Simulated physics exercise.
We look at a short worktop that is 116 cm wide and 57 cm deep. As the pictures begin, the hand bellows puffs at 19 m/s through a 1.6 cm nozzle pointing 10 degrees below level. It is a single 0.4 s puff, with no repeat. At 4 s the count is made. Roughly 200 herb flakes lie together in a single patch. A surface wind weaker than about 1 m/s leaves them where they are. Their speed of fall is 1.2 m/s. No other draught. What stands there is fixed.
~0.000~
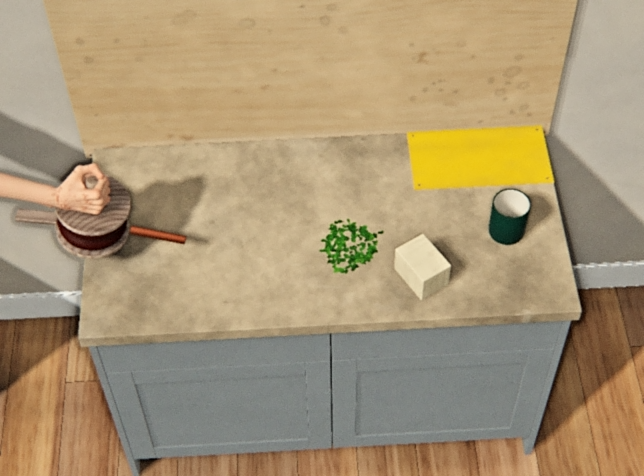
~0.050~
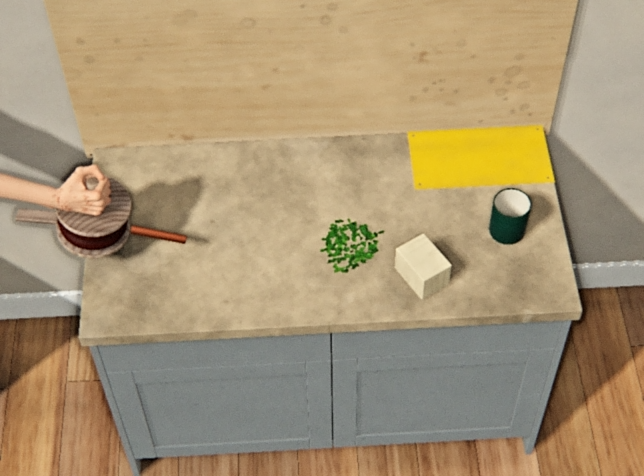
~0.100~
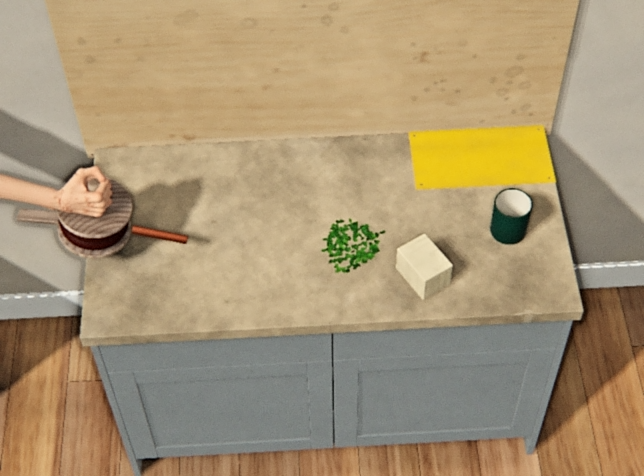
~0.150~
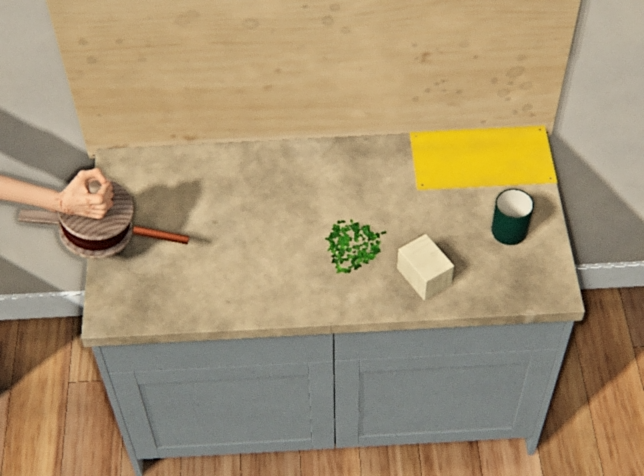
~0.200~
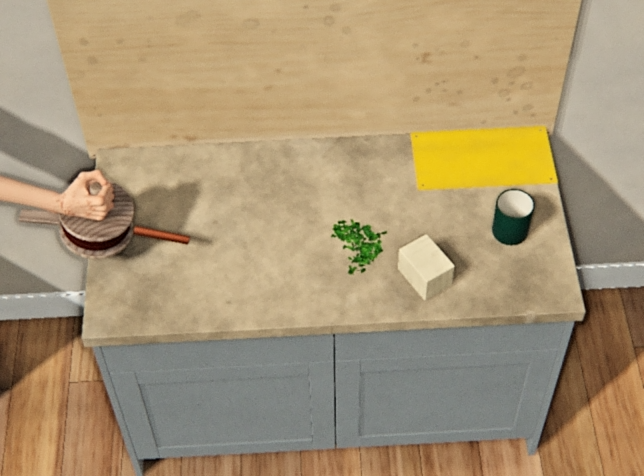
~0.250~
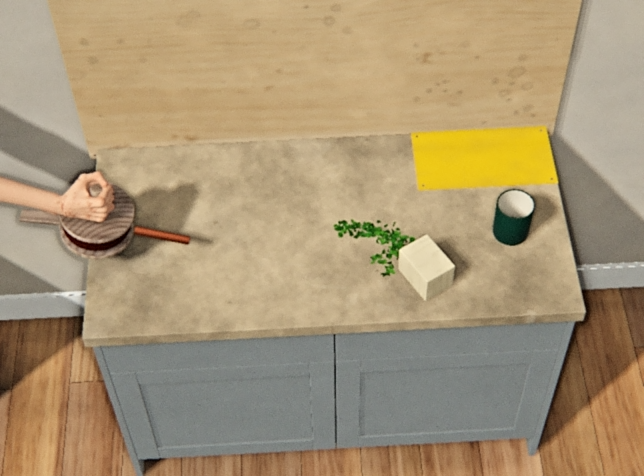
On a stone-topped counter, a hand stayed on a round wooden bellows at the left while a patch of green flakes lay still, then spread and drifted a short way right toward a pale block.
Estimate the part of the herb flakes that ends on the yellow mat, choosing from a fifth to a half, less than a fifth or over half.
Expect under twenty in a hundred.
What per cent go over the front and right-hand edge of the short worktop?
Roughly 3 per cent at the front edge and 0 per cent at the right-hand edge.
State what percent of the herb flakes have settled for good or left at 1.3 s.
I reckon around 100 per cent.
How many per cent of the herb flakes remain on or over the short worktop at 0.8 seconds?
Near 100 per cent, more or less.
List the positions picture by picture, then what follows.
In the first picture, the middle of the herb flakes is near (344, 246), none has stirred yet and the mouth of the hand bellows is at (185, 240).
In the second picture, the middle of the herb flakes is near (345, 244), none has stirred yet and the yellow mat is centred on (480, 157).
In the third picture, the middle of the herb flakes is near (346, 245), none has stirred yet, the top of a block is at (425, 257) and the top of a mug is at (514, 203).
In the fourth picture, the middle of the herb flakes is near (347, 245) and none has stirred yet.
In the fifth picture, the middle of the herb flakes is near (359, 241), the farthest in sight from the hand bellows is at (384, 233) and about 30 % have left their places.
In the sixth picture, the middle of the herb flakes is near (382, 235), the farthest in sight from the hand bellows is at (412, 239) and about 75 % have left their places.
After 0.8 s, 97 % are still on the top, 4 % are on the yellow mat; the middle of those left on the top is near (491, 216).
After 1.3 s, 97 % are still on the top, 6 % are on the yellow mat; the middle of those left on the top is near (491, 216).
After 2.2 s, 97 % are still on the top, 6 % are on the yellow mat; the middle of those left on the top is near (491, 216).
After 4.0 s, at the end, 6 % are on the yellow mat; the middle of those left on the top is near (491, 216).
